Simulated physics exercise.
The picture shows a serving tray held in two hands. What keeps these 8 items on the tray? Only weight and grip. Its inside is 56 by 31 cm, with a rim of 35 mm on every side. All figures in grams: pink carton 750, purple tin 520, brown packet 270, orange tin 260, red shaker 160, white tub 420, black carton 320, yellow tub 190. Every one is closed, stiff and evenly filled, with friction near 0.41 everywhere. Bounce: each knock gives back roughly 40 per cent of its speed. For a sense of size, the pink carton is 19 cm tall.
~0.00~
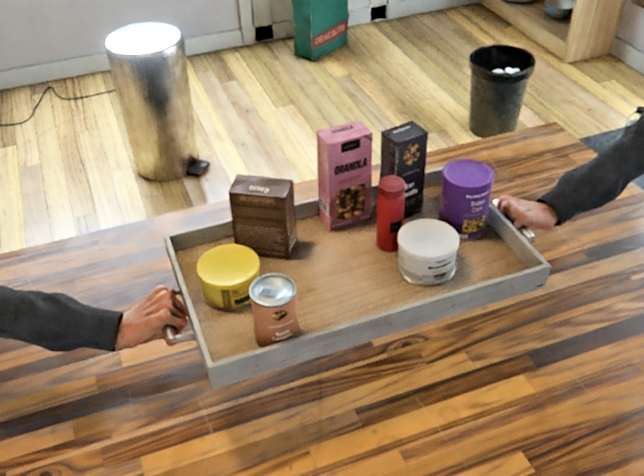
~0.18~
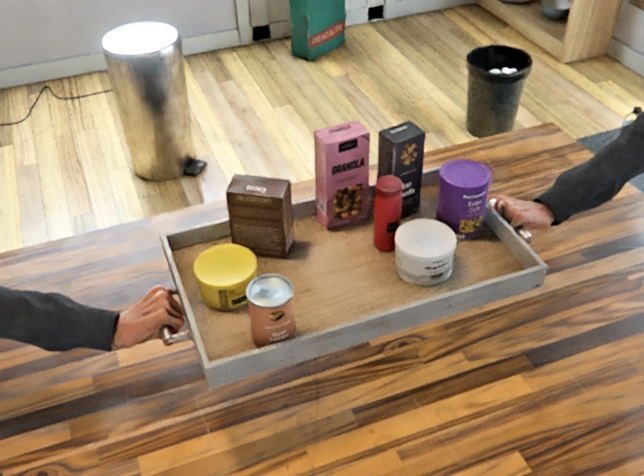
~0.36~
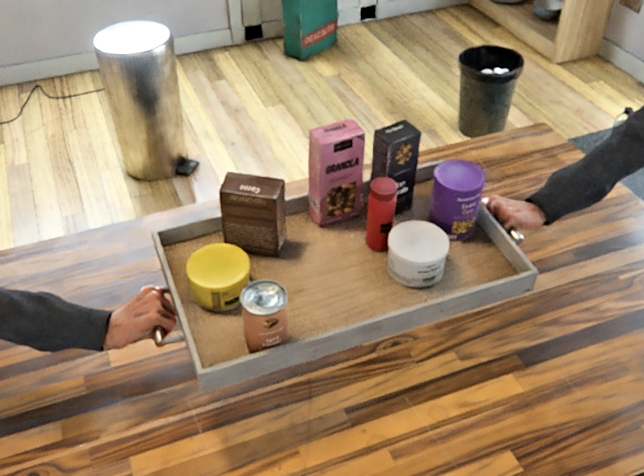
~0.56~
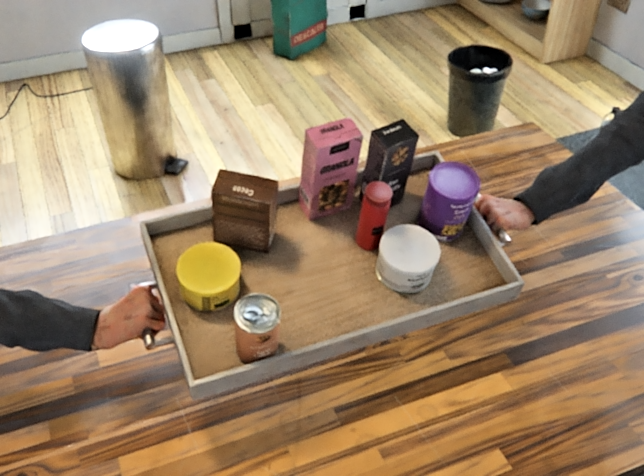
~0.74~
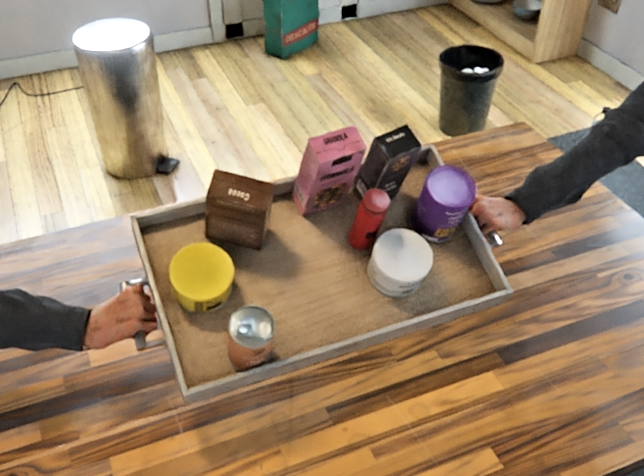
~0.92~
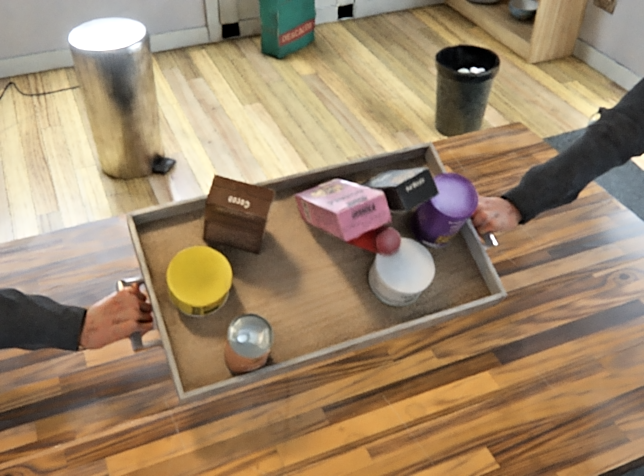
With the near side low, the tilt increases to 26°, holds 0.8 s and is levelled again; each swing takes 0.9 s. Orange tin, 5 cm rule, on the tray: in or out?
In.
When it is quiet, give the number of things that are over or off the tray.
Count: 3.
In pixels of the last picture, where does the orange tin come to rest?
It ends up at about (244, 316).
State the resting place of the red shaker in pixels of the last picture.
You'll see it about at (378, 280) in the last picture.
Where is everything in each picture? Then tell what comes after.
Tray level; orange tin (275, 315); pink carton (345, 177), in the first frame.
Tray level; brown packet (261, 217); red shaker (388, 214), in the second frame.
Tray at 4°, near edge down; white tub (417, 254); black carton (394, 171), in the third frame.
Tray at 14°, near edge down; yellow tub (209, 277); pink carton (329, 171), in the fourth frame.
Tray at 22°, near edge down; pink carton (327, 173) tipped 5° from how it sat; purple tin (442, 205), in the fifth frame.
Tray at 26°, near edge down; orange tin (248, 346); red shaker (370, 236) tipped 36° from how it sat, in the sixth frame.
After 1.02 s, tray at 26°, near edge down; pink carton tipped 58° from how it sat; black carton tipped 63° from how it sat; red shaker tipped 60° from how it sat.
After 1.22 s, tray at 26°, near edge down; pink carton on its side; red shaker tipped 68° from how it sat; black carton tipped 51° from how it sat.
After 2.32 s, tray at 9°, near edge down; pink carton on its side; red shaker tipped 67° from how it sat; black carton tipped 51° from how it sat.
At rest (5.1 s), tipped over on the tray, pink carton, red shaker and black carton; not toppled but over 5 cm from the start, purple tin, brown packet, white tub and yellow tub; orange tin in place, give or take 5 cm. Seen from the same camera at the end, orange tin near (244, 316).
